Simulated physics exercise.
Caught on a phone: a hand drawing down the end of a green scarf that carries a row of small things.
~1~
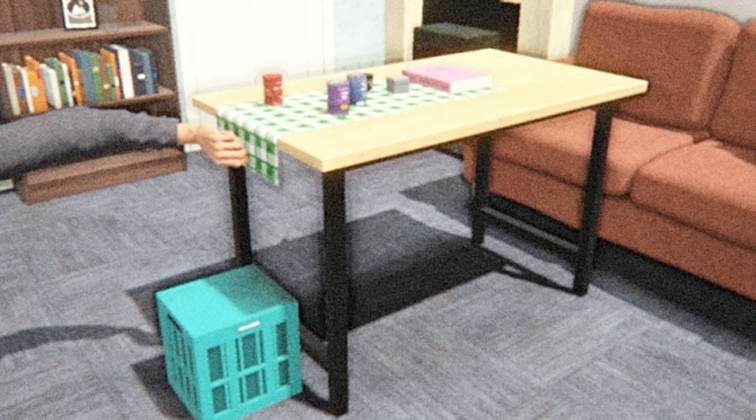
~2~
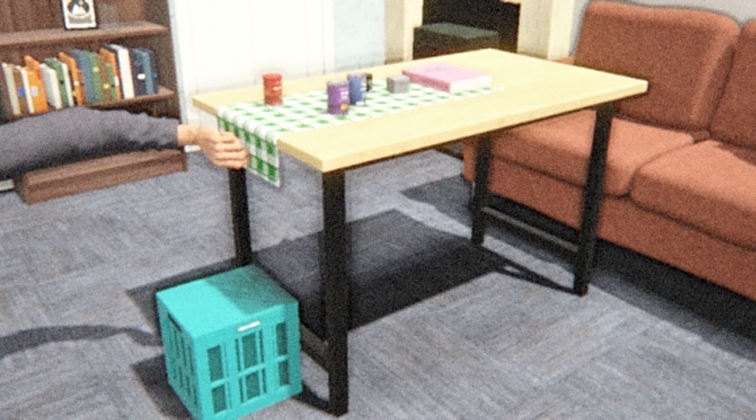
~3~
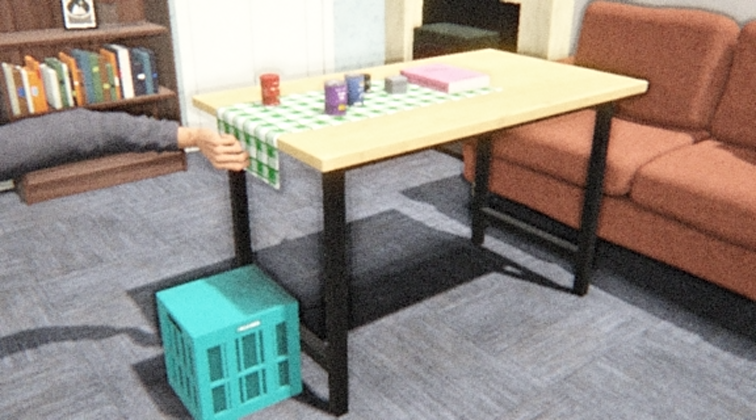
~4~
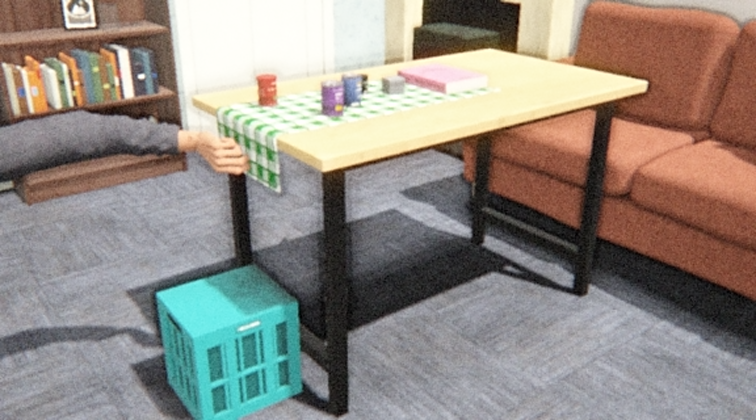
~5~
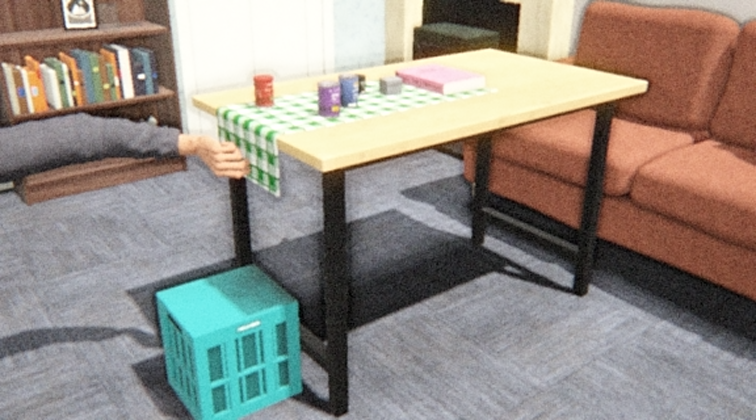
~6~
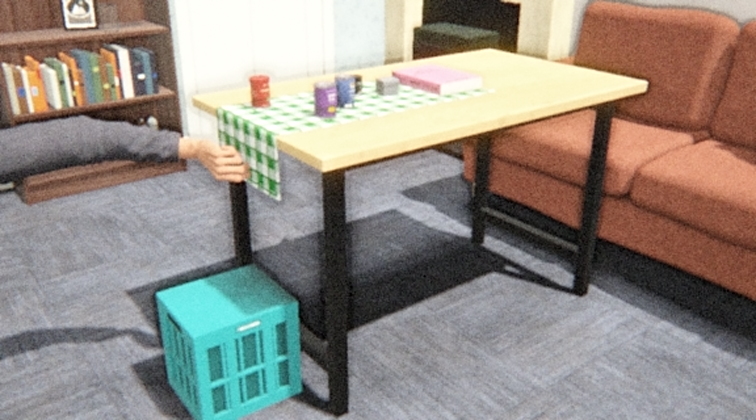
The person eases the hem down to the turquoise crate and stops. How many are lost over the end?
The count of fallen things is three.
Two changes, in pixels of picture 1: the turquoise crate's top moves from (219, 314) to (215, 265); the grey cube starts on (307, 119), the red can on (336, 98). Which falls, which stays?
The grey cube drops off; the red can stays on.
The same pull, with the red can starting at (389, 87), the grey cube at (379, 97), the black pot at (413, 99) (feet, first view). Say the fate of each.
The red can remains up, the grey cube stays on, the black pot survives.
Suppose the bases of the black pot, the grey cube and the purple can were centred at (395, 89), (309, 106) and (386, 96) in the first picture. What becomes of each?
The black pot holds on; the grey cube is carried off; the purple can survives.
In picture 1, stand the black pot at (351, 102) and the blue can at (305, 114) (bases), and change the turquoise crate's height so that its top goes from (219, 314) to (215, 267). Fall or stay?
The black pot survives; the blue can is carried off.
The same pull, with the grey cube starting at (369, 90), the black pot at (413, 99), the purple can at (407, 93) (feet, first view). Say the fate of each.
The grey cube keeps its place on top, the black pot survives, the purple can remains up.
A little later, hem near (250, 226); red can gone.
Next, hem near (252, 267); red can and purple can gone.
When it is over, hem on the crate; red can, purple can and blue can gone. It carries off three.
